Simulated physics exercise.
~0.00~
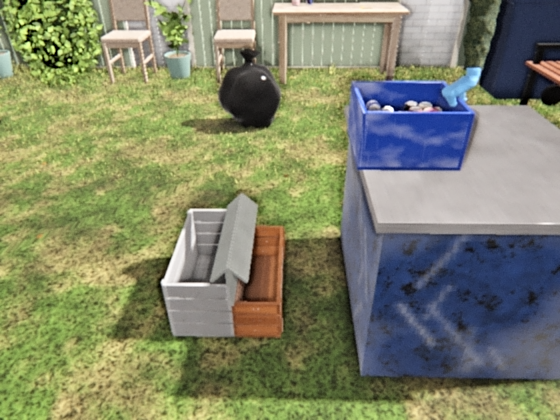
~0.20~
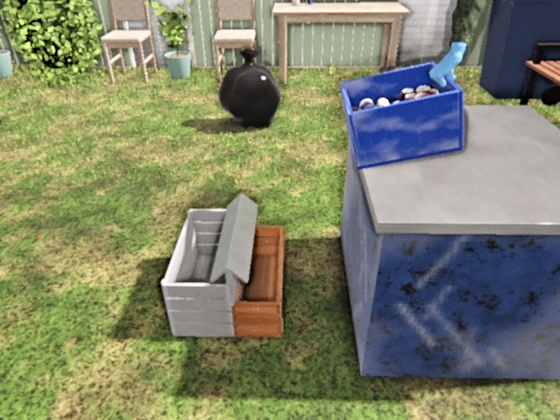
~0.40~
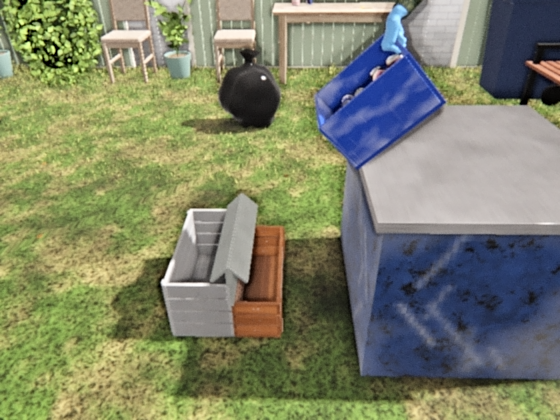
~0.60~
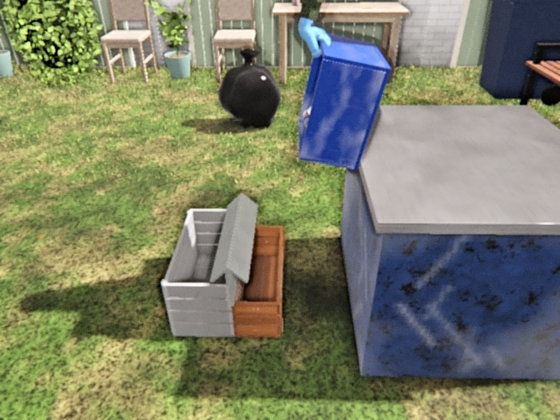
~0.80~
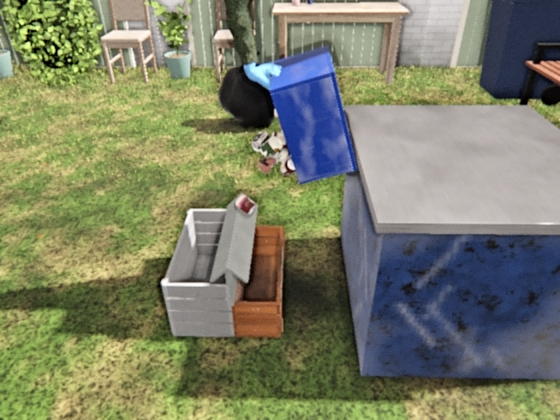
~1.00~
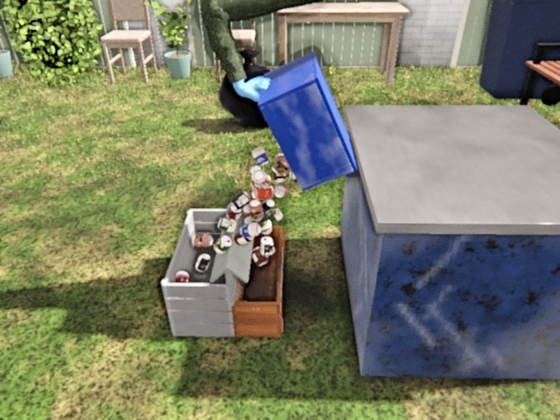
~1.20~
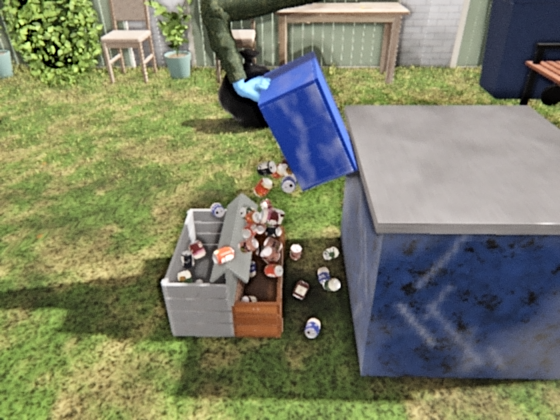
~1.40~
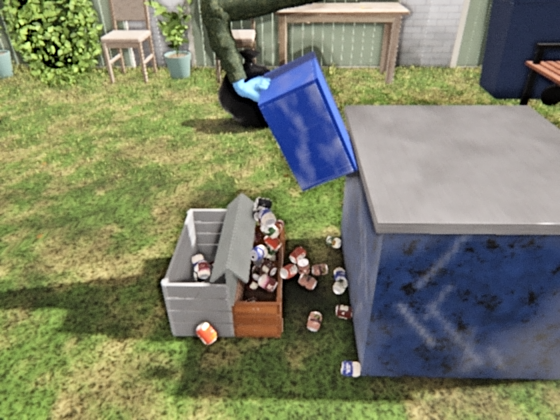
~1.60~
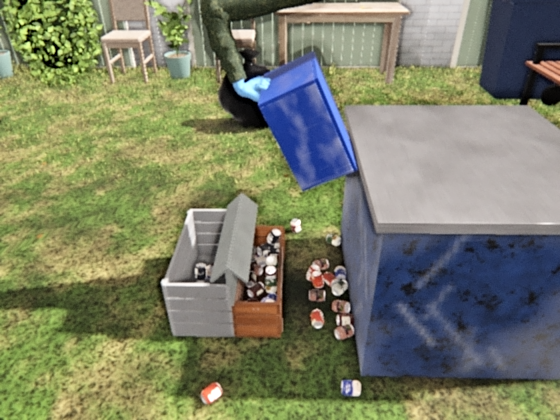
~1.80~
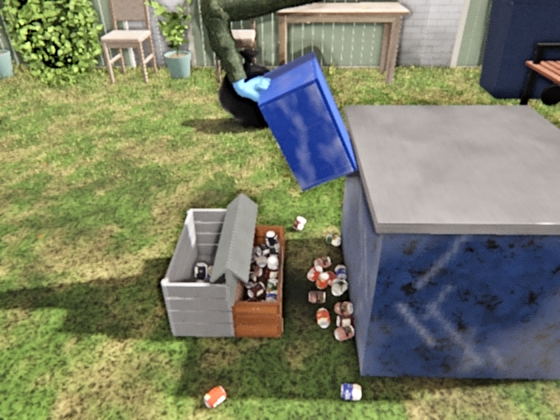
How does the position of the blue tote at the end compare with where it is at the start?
At the start the blue tote sits upright on top of the bench. By the end it is further left, tipped past its side and held by a gloved hand off the bench's left edge.
